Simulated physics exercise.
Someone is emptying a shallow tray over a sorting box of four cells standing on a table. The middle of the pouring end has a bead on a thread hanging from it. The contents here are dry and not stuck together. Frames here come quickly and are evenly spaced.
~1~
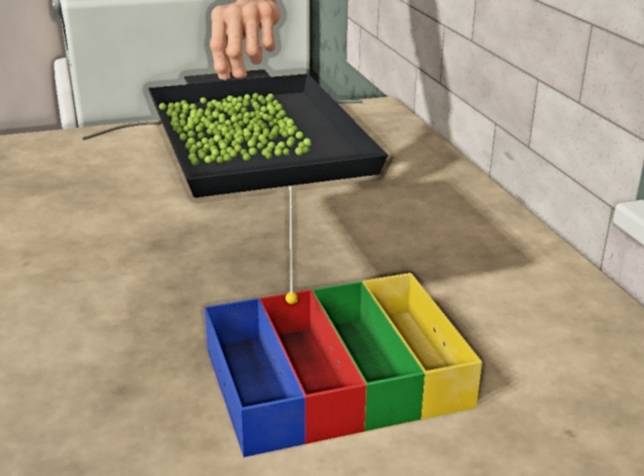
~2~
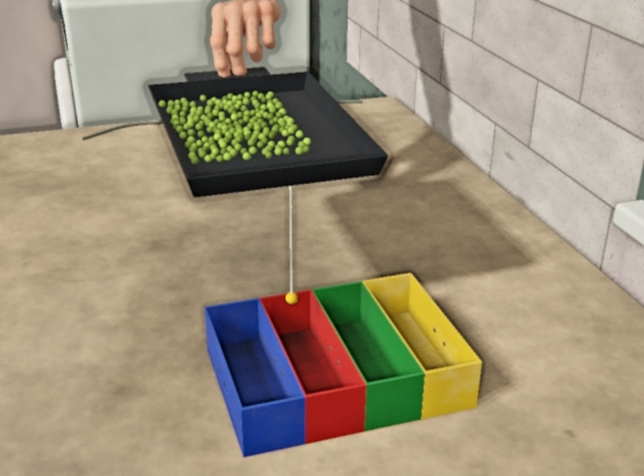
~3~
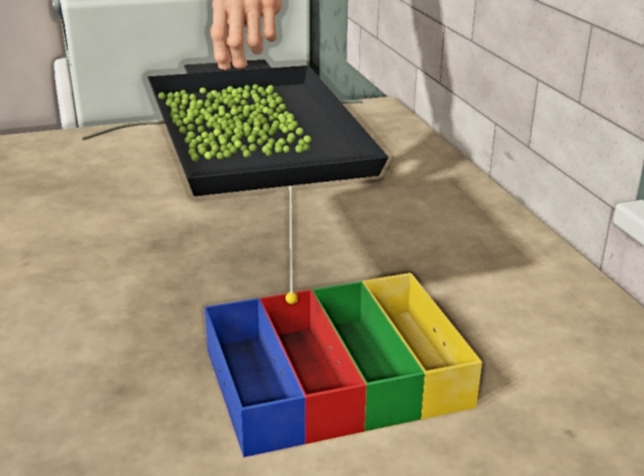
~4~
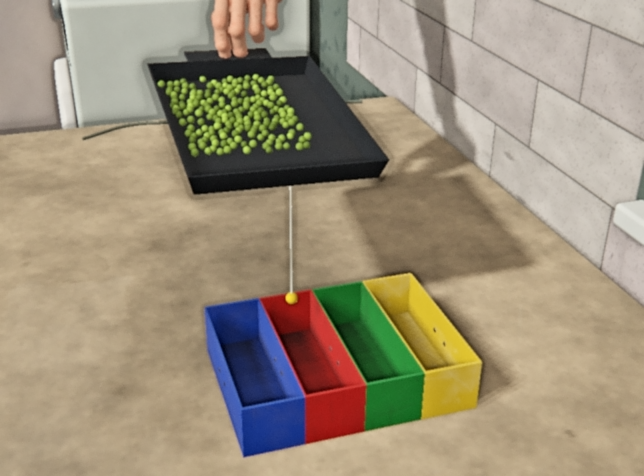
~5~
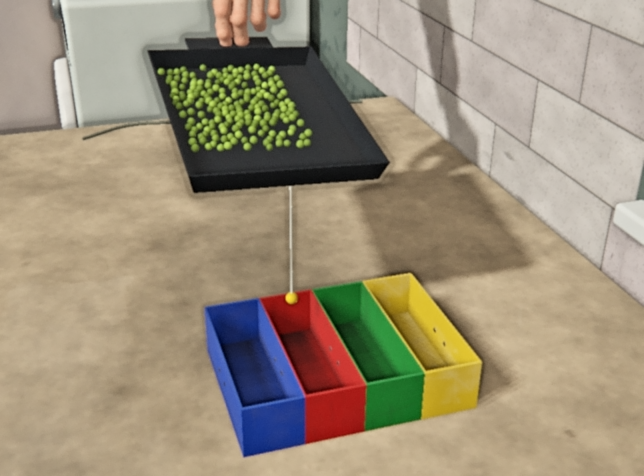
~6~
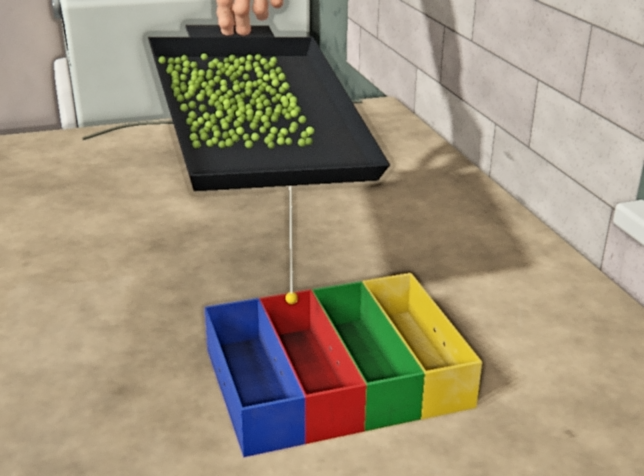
In this clip, a hand gradually raises the back of a black tray of green peas above a box with blue, red, green and yellow cells, while the peas stay bunched toward the left and a yellow bead hangs still.
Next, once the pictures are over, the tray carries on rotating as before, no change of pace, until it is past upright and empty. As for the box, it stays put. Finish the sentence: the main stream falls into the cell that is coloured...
The main stream falls into the cell that is coloured green.
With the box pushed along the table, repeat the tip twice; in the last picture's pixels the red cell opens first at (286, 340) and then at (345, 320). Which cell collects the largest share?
The first placing favours the yellow one, while the second favours the cell in green.
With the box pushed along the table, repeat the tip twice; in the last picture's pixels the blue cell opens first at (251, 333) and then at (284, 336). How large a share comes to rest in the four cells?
The first gives 100 %, the second 100 %.
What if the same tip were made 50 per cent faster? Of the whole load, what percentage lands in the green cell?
That works out at some 60 per cent.
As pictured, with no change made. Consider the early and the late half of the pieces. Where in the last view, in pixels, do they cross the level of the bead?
For the early half I get (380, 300), and for the late half (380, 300).
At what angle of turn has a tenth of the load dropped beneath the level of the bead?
Somewhere near 80°.
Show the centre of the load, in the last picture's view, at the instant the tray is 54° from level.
The load is centred near (334, 169).
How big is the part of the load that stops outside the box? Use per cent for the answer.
Roughly 0 in a hundred.
Soon, tray tipped steeply; nearly all on the tray; a stray few in the yellow cell; a stray few falling or outside the box.
A while on, tray tipped right over; about half on the tray; a small part in the green cell; a small part in the yellow cell; a stray few in the red cell; about a quarter falling or outside the box.
Towards the end, tray tipped past a quarter turn; about half in the green cell; about a third in the yellow cell; a stray few in the red cell; a stray few in the blue cell; a stray few falling or outside the box.
Finally, tray tipped past a quarter turn; about half in the green cell; about a third in the yellow cell; a stray few in the red cell; a stray few in the blue cell; a stray few outside the box.
